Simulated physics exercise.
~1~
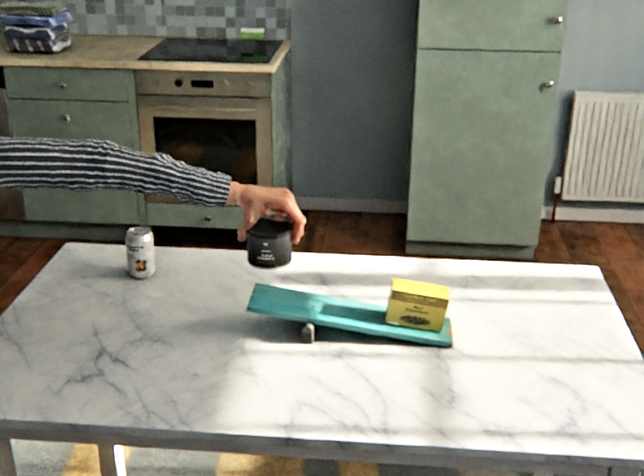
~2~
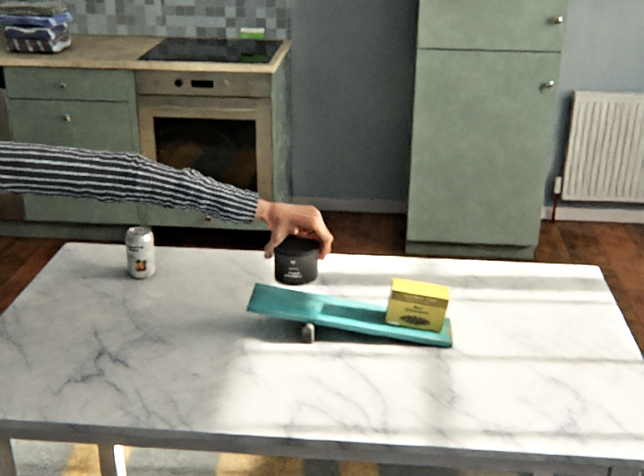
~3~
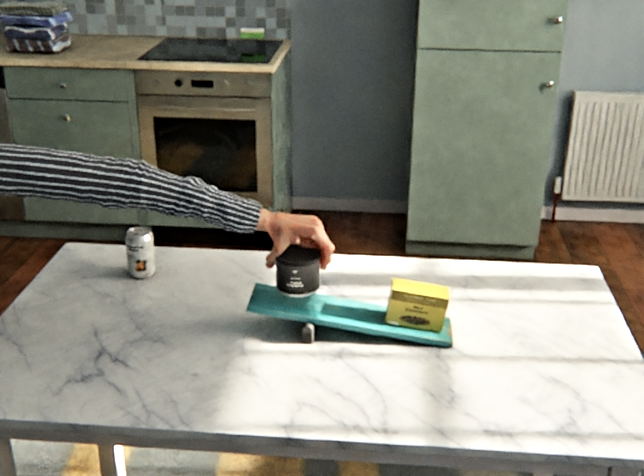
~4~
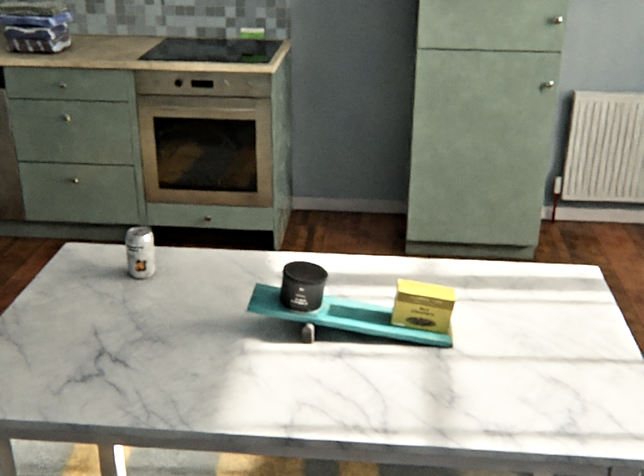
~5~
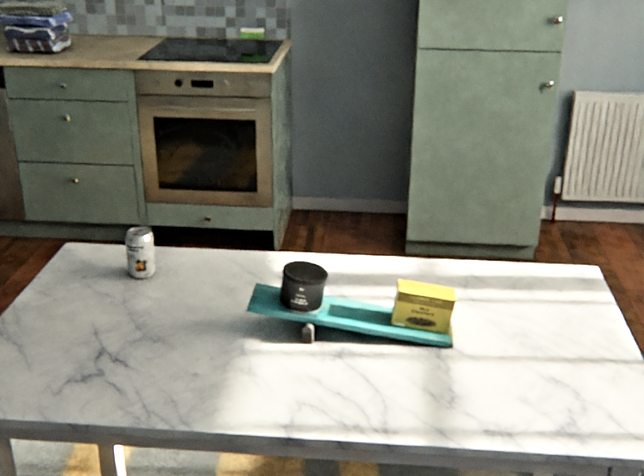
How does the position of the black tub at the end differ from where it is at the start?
At the start the black tub is held in the hand above the plank, and at the end it rests on the plank near the block, lower and a little farther to the right.
